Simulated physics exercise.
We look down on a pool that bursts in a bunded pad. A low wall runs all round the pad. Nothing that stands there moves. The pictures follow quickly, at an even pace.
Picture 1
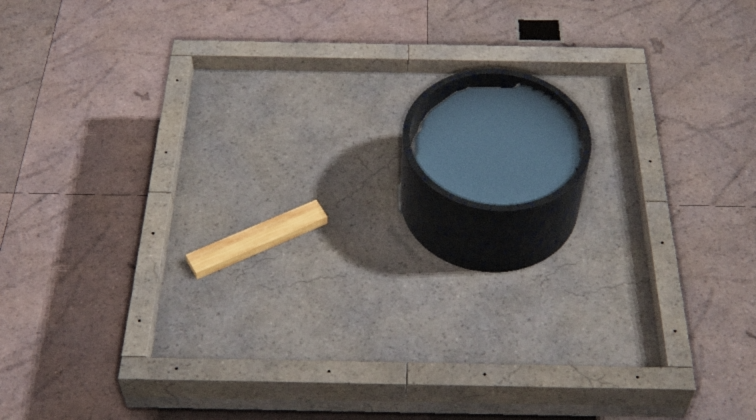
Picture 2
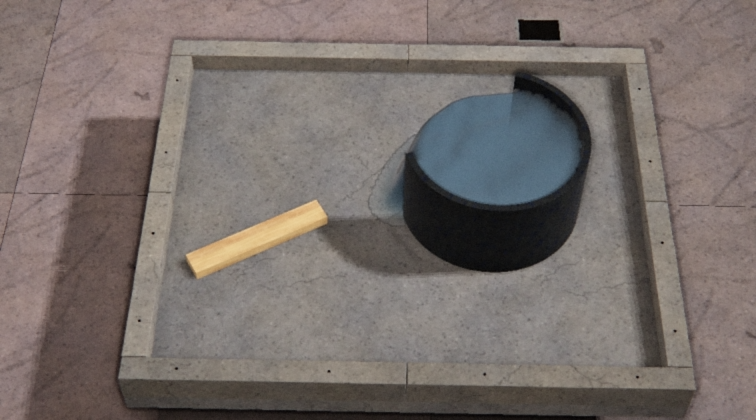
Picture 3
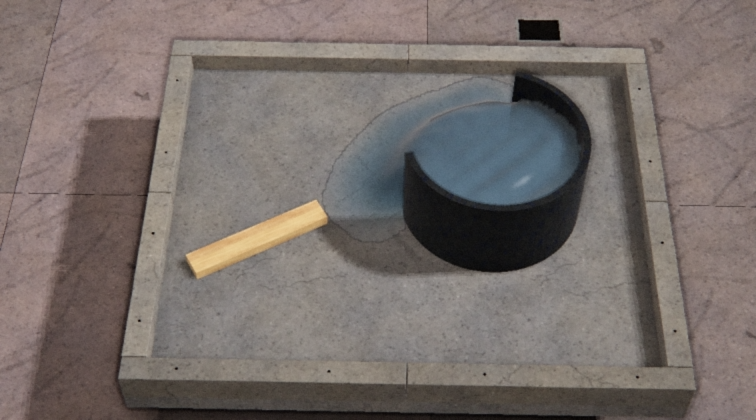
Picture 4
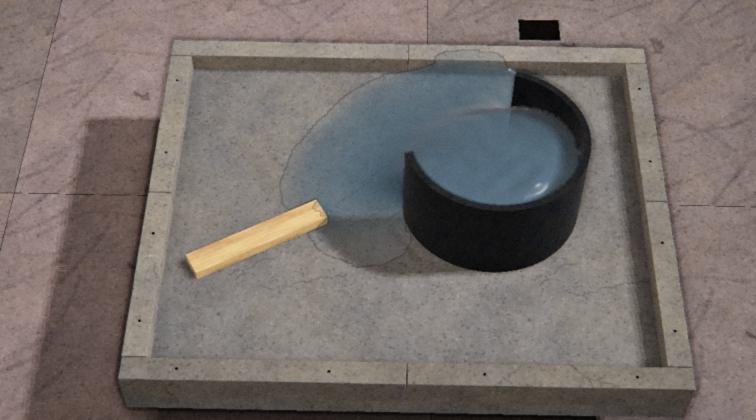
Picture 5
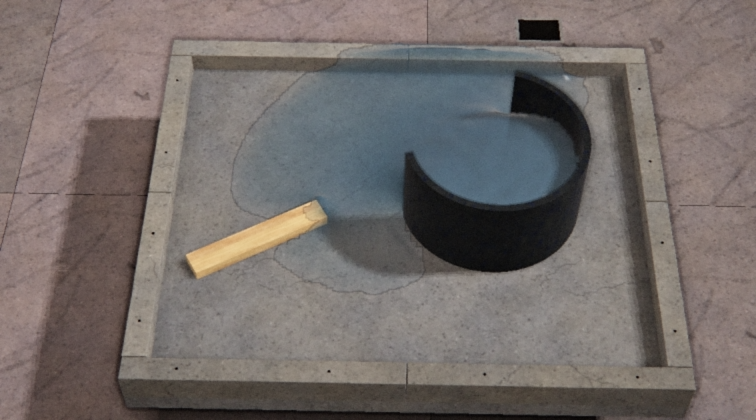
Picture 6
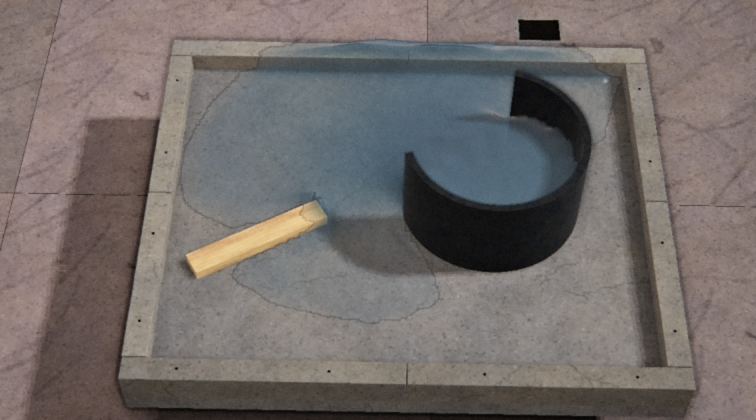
A round black pool opens on its far left side and water spreads across the pad.
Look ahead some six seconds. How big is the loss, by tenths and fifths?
The share lost is over a fifth.
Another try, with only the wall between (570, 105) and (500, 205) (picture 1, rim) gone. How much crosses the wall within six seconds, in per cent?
I make it 36 per cent.
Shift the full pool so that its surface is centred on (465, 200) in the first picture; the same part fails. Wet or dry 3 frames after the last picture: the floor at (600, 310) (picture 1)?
Answer: Free of water.
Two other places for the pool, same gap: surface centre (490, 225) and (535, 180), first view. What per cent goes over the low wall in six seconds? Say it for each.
About 16 and 20 per cent.
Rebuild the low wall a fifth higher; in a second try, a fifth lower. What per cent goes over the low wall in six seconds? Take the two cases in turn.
Roughly 18 per cent, then 38 per cent.
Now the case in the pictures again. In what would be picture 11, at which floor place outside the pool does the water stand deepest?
At about (189, 111).
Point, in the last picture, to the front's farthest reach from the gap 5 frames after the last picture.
At about (152, 367).
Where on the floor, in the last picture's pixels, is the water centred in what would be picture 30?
Close to (352, 198).
A moment on, water covers 50 % of the floor; the low wall has let 4 % over.
Next, water covers 55 % of the floor; the low wall has let 9 % over.
Then, water covers 65 % of the floor; the low wall has let 25 % over.
Later, water covers 80 % of the floor; the low wall has let 28 % over.
In the end, water covers 80 % of the floor; the low wall has let 28 % over.
